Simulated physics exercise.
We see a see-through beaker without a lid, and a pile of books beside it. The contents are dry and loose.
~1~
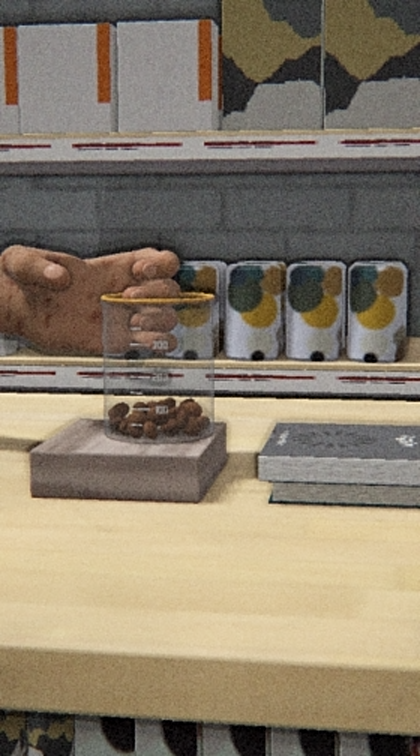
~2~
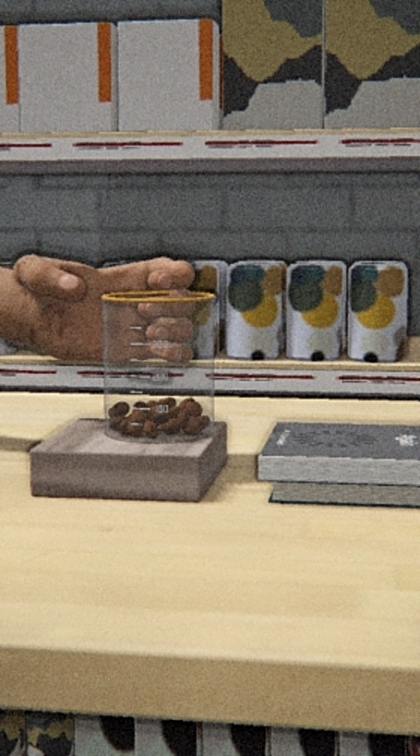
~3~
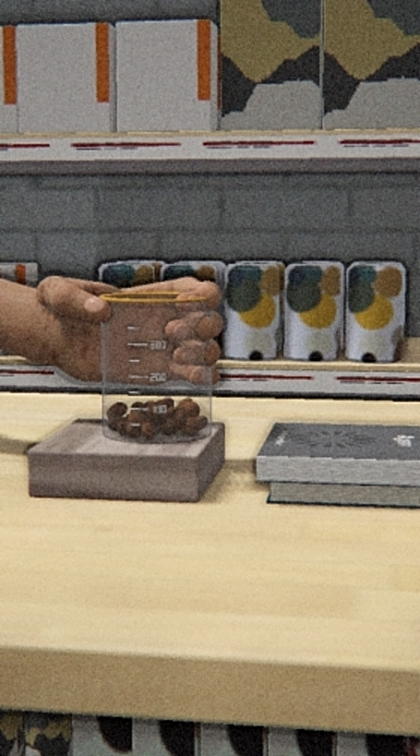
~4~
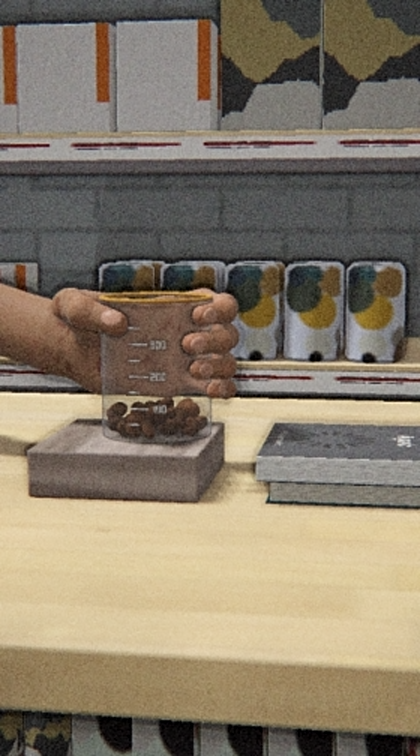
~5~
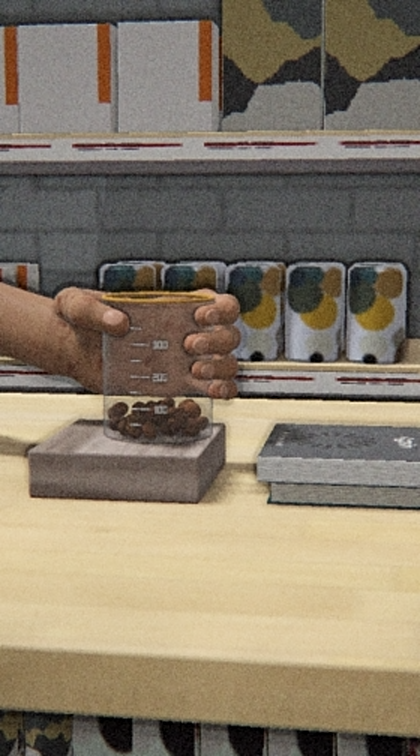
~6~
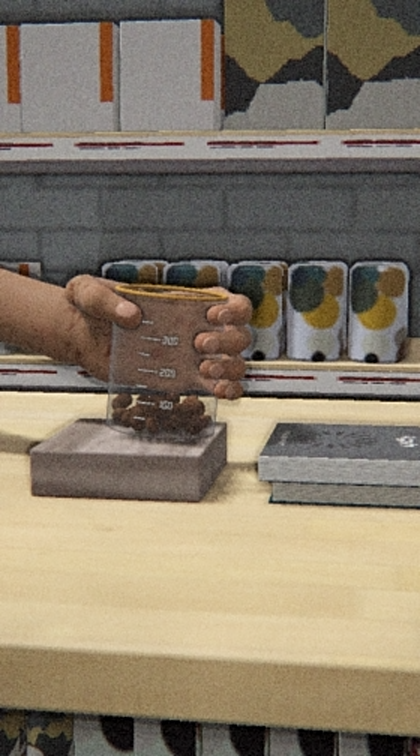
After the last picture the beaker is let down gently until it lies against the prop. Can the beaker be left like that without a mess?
In the end the load keeps within the rim.
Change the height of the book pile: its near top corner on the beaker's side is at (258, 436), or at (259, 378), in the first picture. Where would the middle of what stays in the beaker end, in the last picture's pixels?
One: (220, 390). Two: (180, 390).
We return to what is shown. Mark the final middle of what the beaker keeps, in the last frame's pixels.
Near (243, 410).
Then, 0.42 s on from there, the beaker leans 27°; everything is still inside.
Then, 0.96 s on from there, the beaker leans 55°; everything is still inside.
Then, 1.53 s on from there, the beaker leans 85°; everything is still inside.
In the end, the beaker rests on the book pile at 89°; everything is still inside.
